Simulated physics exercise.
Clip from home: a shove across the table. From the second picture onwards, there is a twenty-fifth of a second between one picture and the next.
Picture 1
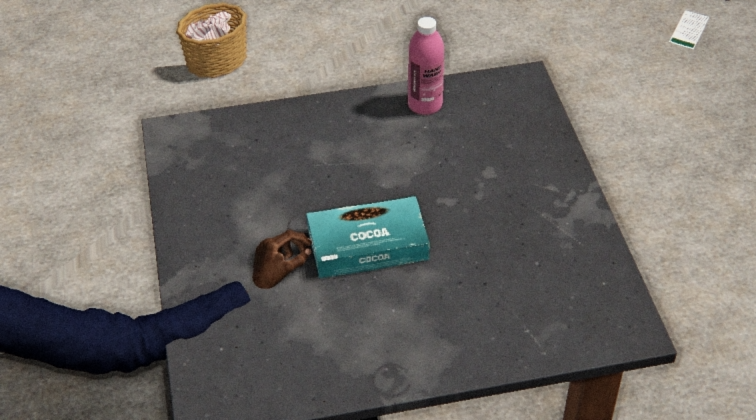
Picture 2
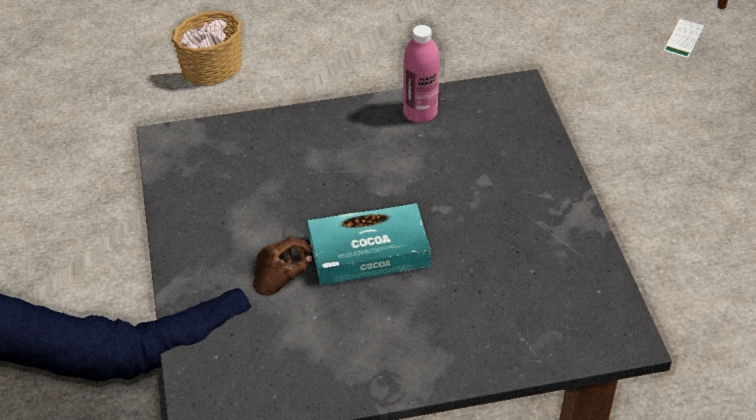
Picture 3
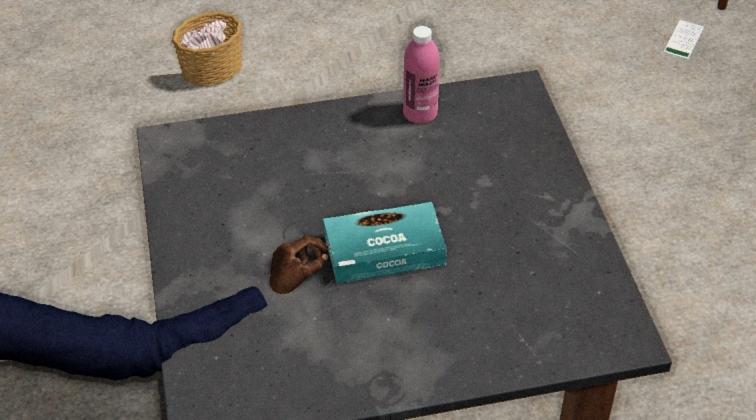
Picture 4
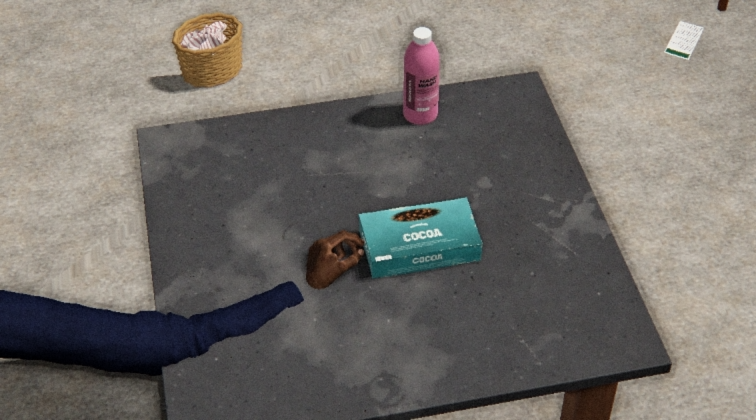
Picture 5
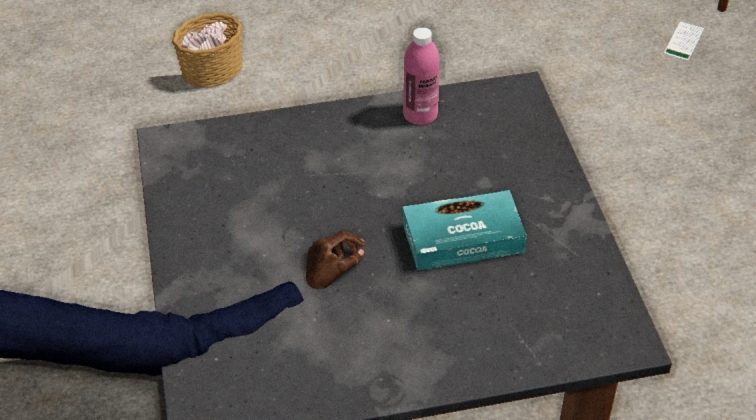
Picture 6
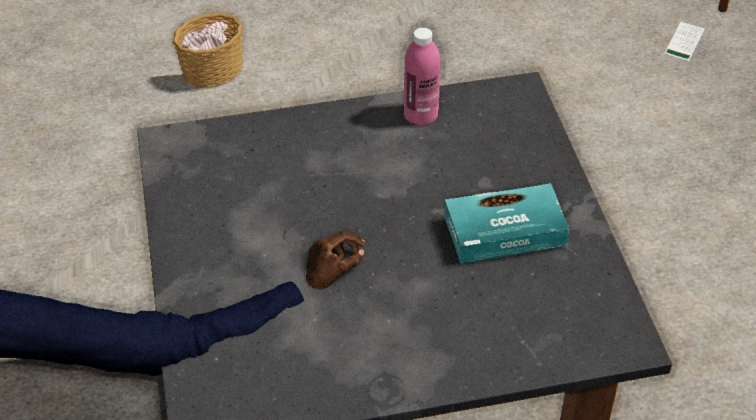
A turquoise cocoa packet sliding rightward across a dark table, pushed by a hand that then stops while the packet glides on.
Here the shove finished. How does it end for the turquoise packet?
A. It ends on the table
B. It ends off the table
Option B: It ends off the table.
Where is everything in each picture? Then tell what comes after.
The first picture shows under the hand; turquoise packet (368, 237).
The second picture shows under the hand; turquoise packet (369, 244).
The third picture shows under the hand; turquoise packet (384, 242).
The fourth picture shows turquoise packet (420, 237).
The fifth picture shows turquoise packet (464, 230) slid a little.
The sixth picture shows turquoise packet (506, 223) slid about its own width.
Then, 0.20 s after the last picture, turquoise packet now off the table.
Then, 0.50 s after the last picture, things are still on the move.
By the end, off the table, turquoise packet.
